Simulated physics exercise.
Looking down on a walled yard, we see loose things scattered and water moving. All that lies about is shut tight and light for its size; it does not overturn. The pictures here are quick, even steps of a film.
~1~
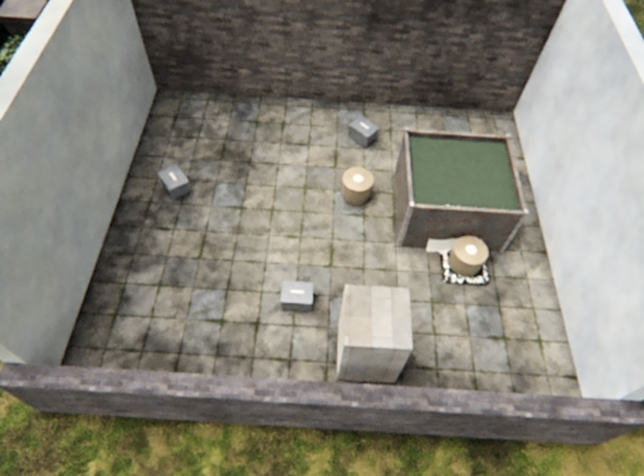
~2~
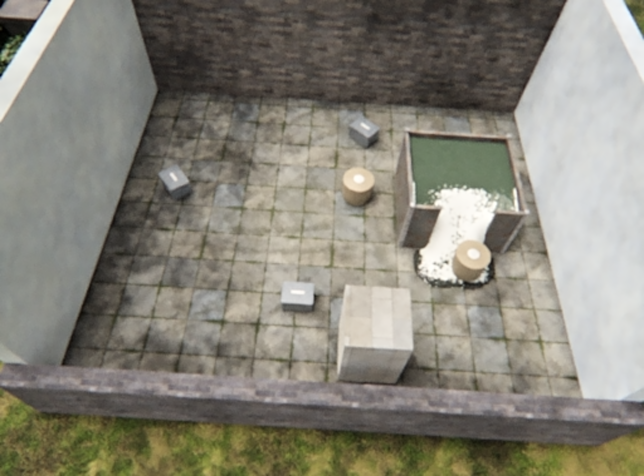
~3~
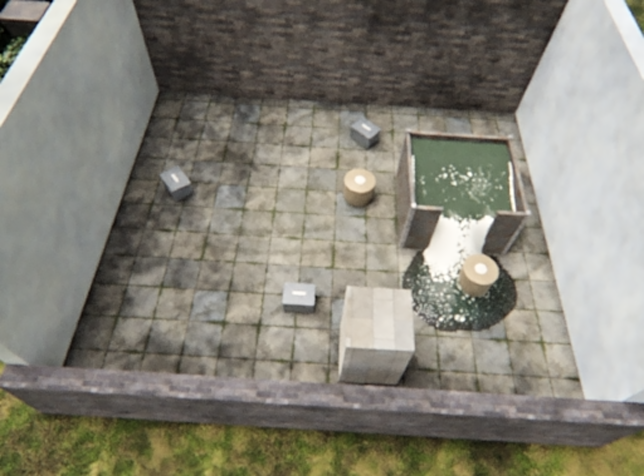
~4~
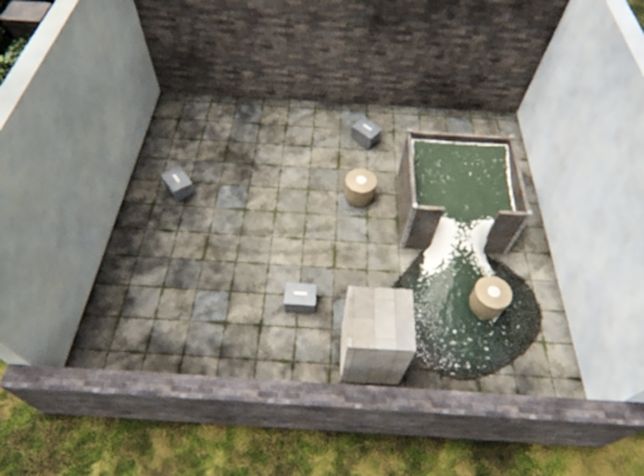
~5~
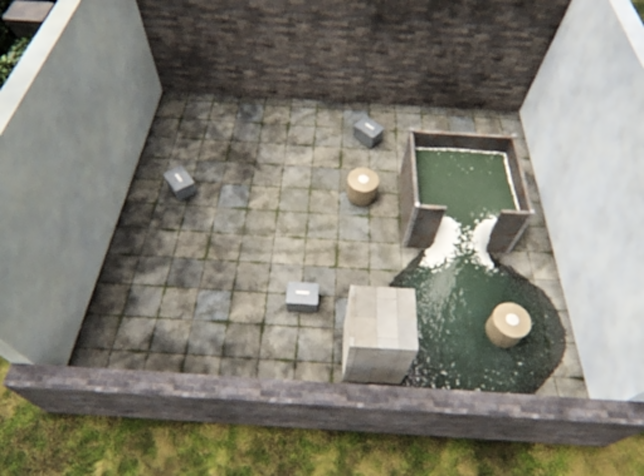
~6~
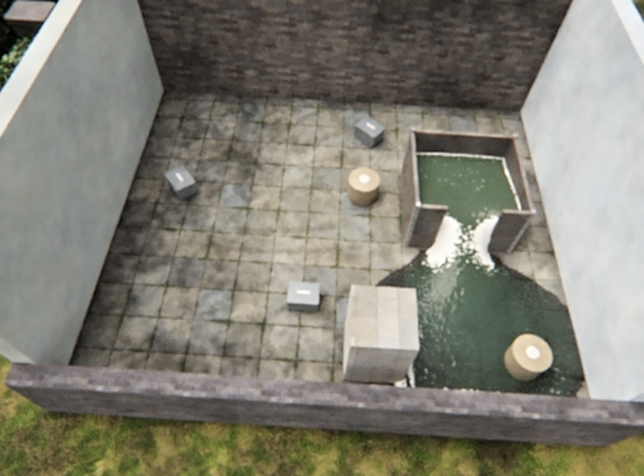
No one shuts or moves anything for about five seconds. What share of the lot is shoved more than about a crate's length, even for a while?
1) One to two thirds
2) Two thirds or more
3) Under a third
The answer is 3.
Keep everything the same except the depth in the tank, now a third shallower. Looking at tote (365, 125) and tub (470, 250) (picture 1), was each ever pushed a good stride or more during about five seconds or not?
Fell short of it; covered that distance.
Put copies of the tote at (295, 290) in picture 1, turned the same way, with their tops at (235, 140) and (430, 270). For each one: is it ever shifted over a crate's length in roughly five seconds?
Taking them in order, the first one never gets that far and the second one goes the distance.
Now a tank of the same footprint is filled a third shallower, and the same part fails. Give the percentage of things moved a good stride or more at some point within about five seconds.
Close to 20 % of the lot.
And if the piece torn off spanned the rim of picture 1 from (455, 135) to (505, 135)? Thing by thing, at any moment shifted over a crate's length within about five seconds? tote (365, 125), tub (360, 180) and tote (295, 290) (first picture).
In turn: Cleared that distance, stayed short, stayed short.
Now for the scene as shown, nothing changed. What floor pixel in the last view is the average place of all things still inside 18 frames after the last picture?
Their average sits at about pixel (347, 200).
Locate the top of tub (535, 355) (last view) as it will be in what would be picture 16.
About (556, 304).
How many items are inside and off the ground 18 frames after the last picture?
That comes out at 1.
A moment on, 1 of 5 are well off their spots; 1 afloat.
Next, 1 of 5 are well off their spots; 1 afloat.
Later, 1 of 5 are well off their spots; 1 afloat.
In the end, 1 of 5 are well off their spots, and 1 have been at some point; 1 afloat.
